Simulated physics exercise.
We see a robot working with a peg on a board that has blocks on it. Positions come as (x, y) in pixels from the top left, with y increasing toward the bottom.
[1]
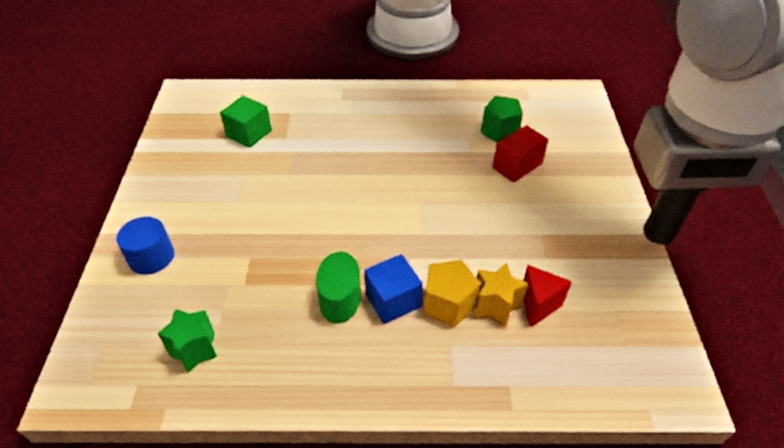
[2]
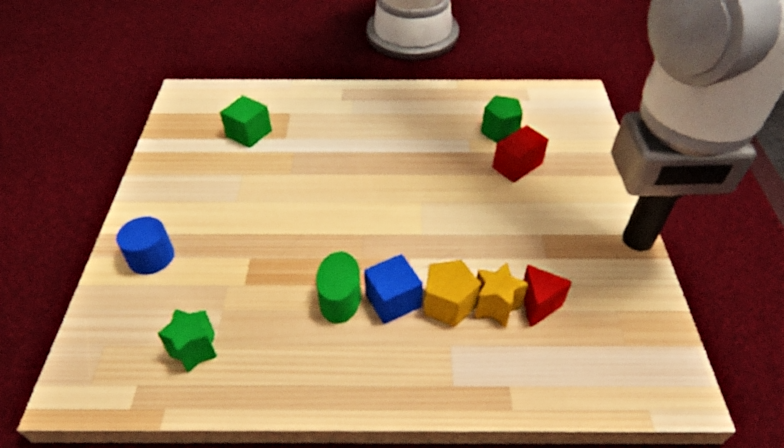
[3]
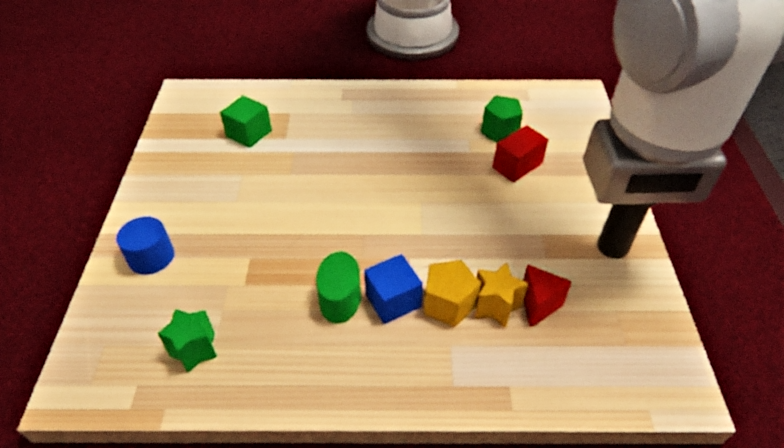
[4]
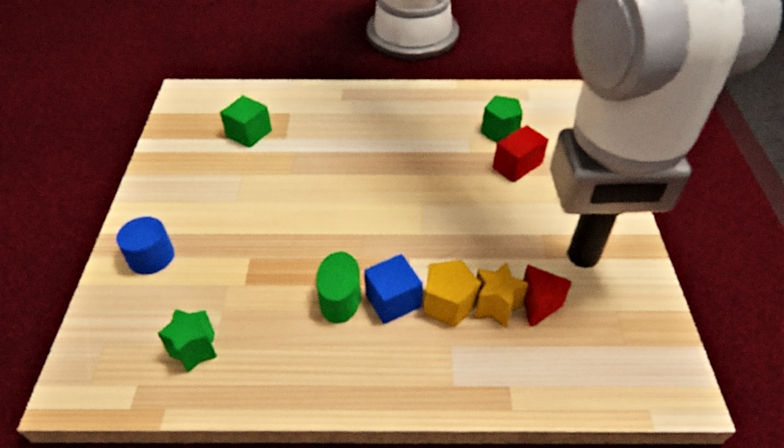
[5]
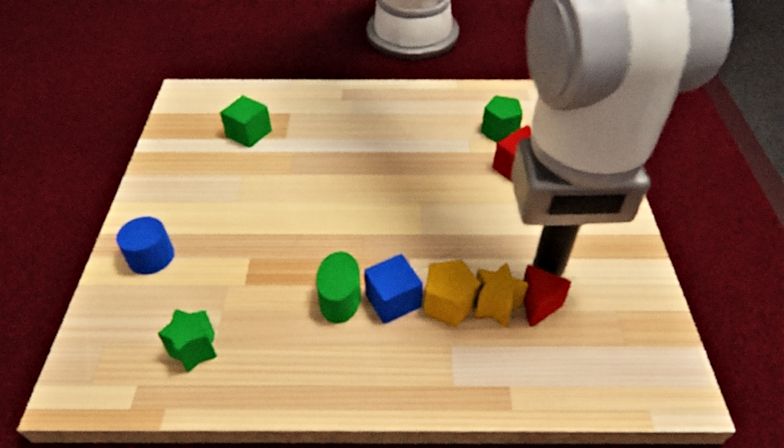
To begin with, a robot arm holds a dark peg near the right edge of a wooden board scattered with colourful blocks. The arm moves left and slightly toward the viewer, bringing the peg right up by the red triangular block at the end of a row, while the blocks stay in place.
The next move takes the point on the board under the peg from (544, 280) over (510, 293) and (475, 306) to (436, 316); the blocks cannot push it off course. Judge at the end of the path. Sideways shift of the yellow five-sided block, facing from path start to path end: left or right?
It goes left.
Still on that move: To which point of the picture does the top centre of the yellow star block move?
At (471, 321).
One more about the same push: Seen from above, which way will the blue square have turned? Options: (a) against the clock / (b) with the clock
My pick is b.
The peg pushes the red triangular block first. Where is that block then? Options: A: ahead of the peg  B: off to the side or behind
B - off to the side or behind.
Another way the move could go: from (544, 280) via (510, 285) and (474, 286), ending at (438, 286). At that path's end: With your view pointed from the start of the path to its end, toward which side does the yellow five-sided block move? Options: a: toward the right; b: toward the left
b: Toward the left.
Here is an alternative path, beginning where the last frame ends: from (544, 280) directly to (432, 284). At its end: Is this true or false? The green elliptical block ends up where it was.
This is true.
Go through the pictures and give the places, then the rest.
In the first picture, peg tip (658, 235); block tops, blue square (393, 276); yellow five-sided block (451, 279); yellow star block (501, 282); red triangular block (546, 282).
In the second picture, peg (637, 241); blocks unchanged.
In the third picture, peg (612, 248); blocks unchanged.
In the fourth picture, peg (583, 257); blocks unchanged.
In the fifth picture, peg (548, 268); blue square (393, 276); yellow five-sided block (451, 279); yellow star block (501, 282); red triangular block (546, 282).
On the path given first. One third of the way, peg (512, 282); yellow five-sided block (445, 283); yellow star block (491, 293); red triangular block (540, 294), turned 40° anticlockwise.
Two thirds of the way, peg (475, 295); blue square (380, 278), turned 30° clockwise; yellow five-sided block (424, 308), turned 40° clockwise; yellow star block (476, 312), turned 50° anticlockwise; red triangular block (538, 294), turned 45° anticlockwise.
At the end, peg (438, 304); blue square (380, 278), turned 30° clockwise; yellow five-sided block (410, 318), turned 50° clockwise; yellow star block (471, 321), turned 70° anticlockwise; red triangular block (538, 294), turned 45° anticlockwise.
